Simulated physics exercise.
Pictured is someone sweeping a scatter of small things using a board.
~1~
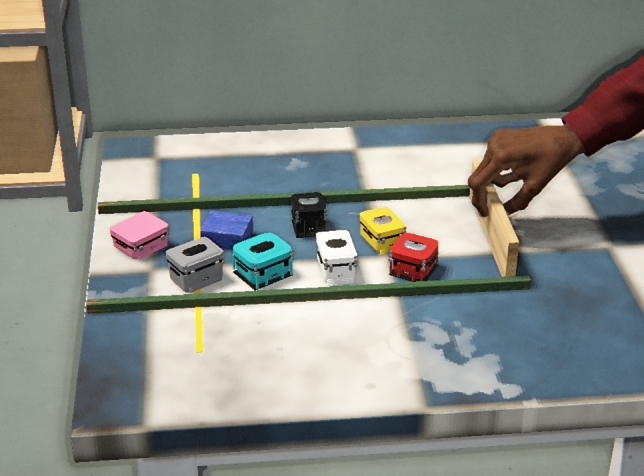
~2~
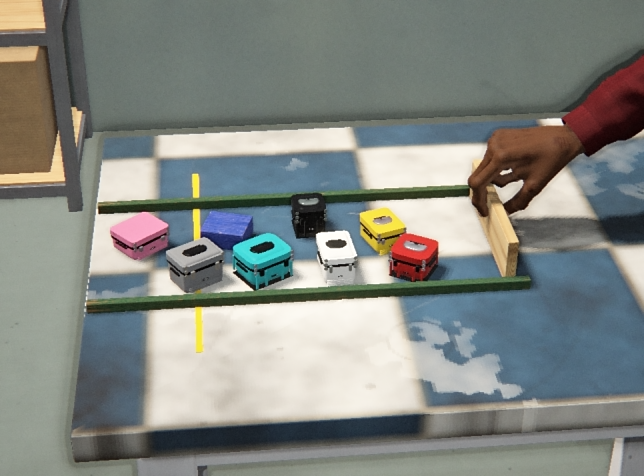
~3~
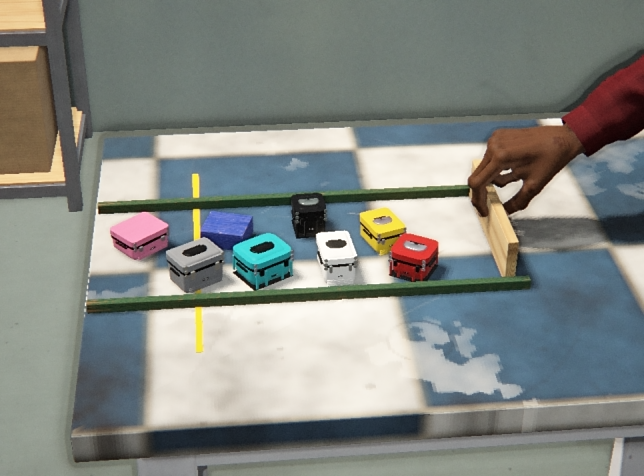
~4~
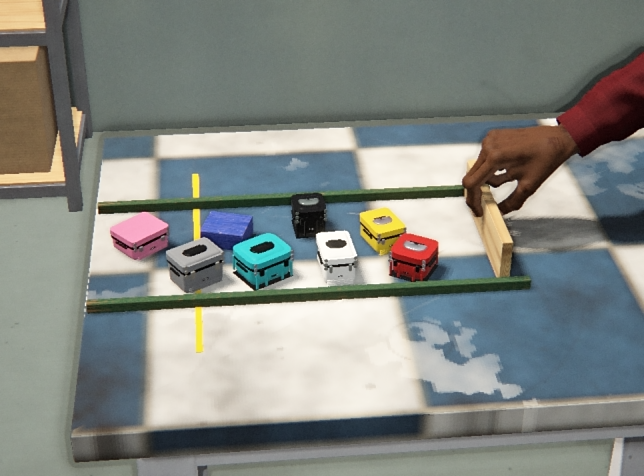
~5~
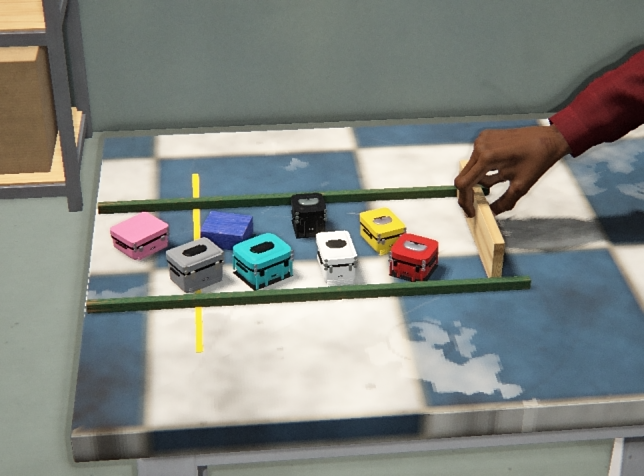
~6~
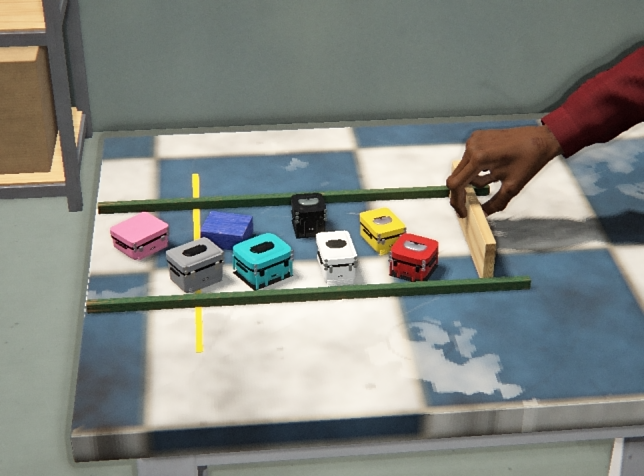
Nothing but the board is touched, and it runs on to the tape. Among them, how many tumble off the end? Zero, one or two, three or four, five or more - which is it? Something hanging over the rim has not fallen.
Answer: One or two.
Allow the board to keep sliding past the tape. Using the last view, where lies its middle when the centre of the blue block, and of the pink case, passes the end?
Around (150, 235), then around (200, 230).
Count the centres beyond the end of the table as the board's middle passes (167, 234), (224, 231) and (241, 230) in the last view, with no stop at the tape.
The numbers past the end are 3, 1 and 0.
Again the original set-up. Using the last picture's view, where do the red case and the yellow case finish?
Final positions: Near (178, 277); near (181, 241).
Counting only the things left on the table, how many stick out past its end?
2 in all.
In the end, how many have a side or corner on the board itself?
In total, 3.
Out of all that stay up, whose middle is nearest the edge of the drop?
It is the pink case.
Early on, none off yet; pink case at rest near (140, 237); grey case at rest near (196, 265); blue block at rest near (227, 231).
Finally, the number that fall off is one or two; lost, grey case.
